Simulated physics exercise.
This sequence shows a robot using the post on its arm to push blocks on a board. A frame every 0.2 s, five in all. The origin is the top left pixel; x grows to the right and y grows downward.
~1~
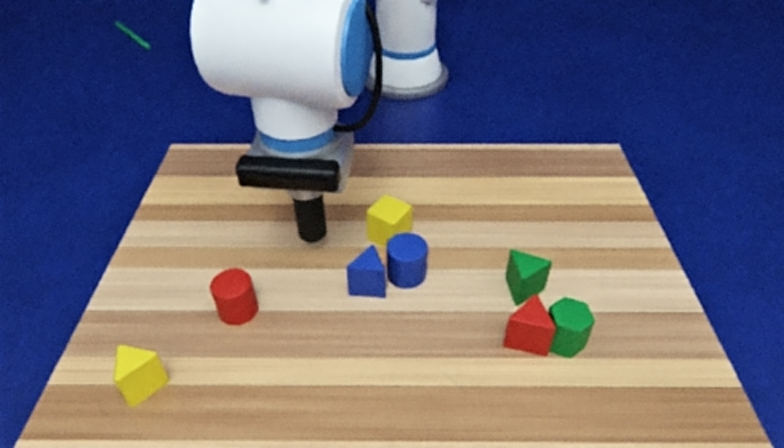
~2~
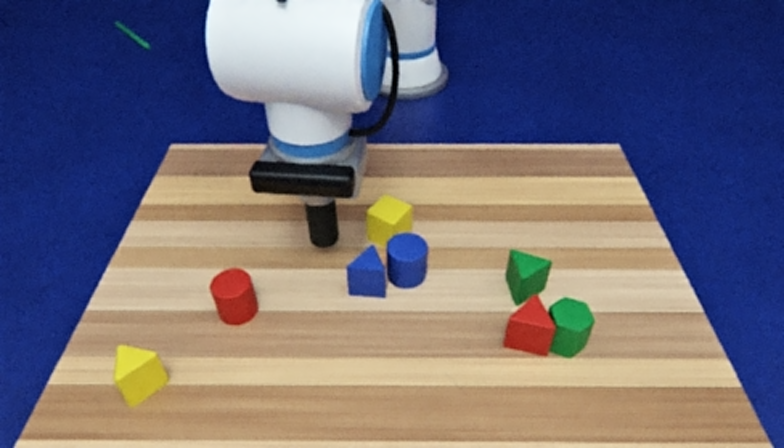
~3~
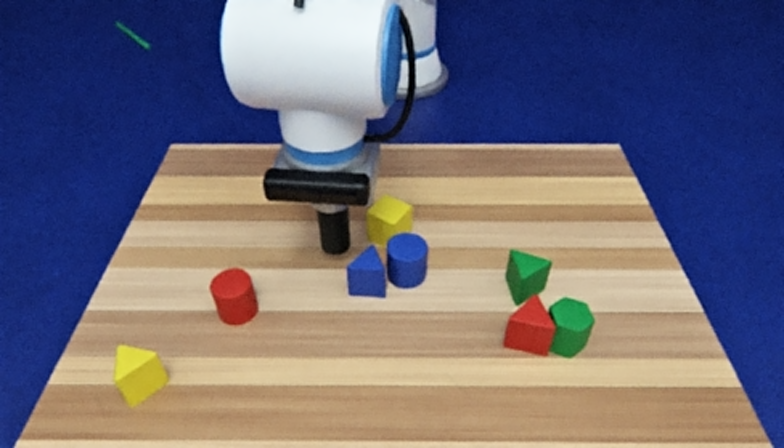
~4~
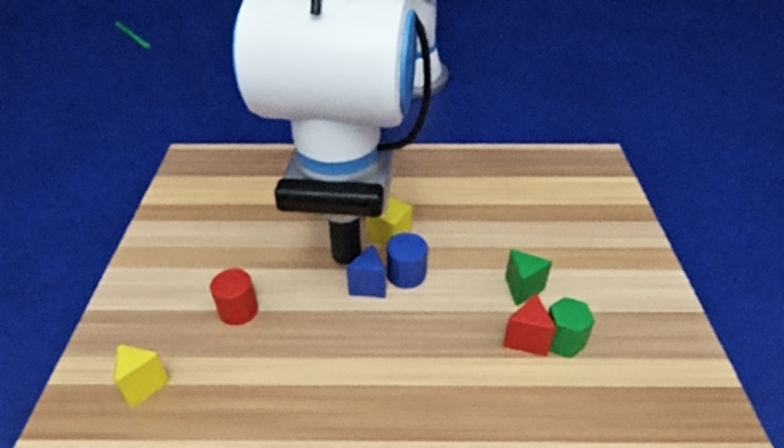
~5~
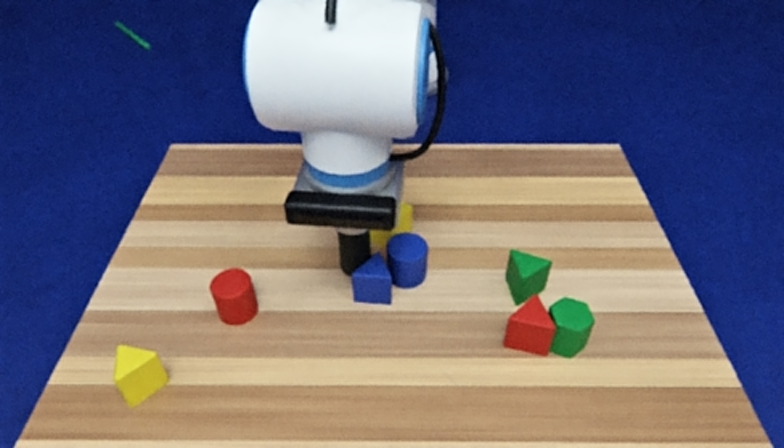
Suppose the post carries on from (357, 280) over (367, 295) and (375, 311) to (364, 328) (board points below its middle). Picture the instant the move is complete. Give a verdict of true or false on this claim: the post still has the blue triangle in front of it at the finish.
Verdict: False.
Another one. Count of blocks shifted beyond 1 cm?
Answer: One block.
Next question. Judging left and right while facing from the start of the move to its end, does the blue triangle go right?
In short: No.
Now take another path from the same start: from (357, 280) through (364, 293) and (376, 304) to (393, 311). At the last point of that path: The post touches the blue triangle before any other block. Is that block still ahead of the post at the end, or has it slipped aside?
It is still there in front.
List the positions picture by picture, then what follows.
The first picture shows tip of the post at (313, 233), middles of tops, blue triangle at (368, 260), blue cylinder at (407, 246).
The second picture shows post at (324, 238), nothing pushed.
The third picture shows post at (336, 245), nothing pushed.
The fourth picture shows post at (347, 255), nothing pushed.
The fifth picture shows post at (356, 266), blue triangle at (374, 266), blue cylinder at (407, 246).
What follows on the original path. Halfway along, post at (372, 289); blue triangle at (392, 290).
At the end, post at (363, 314); blue triangle at (397, 298), turned 15° anticlockwise; blue cylinder unmoved.
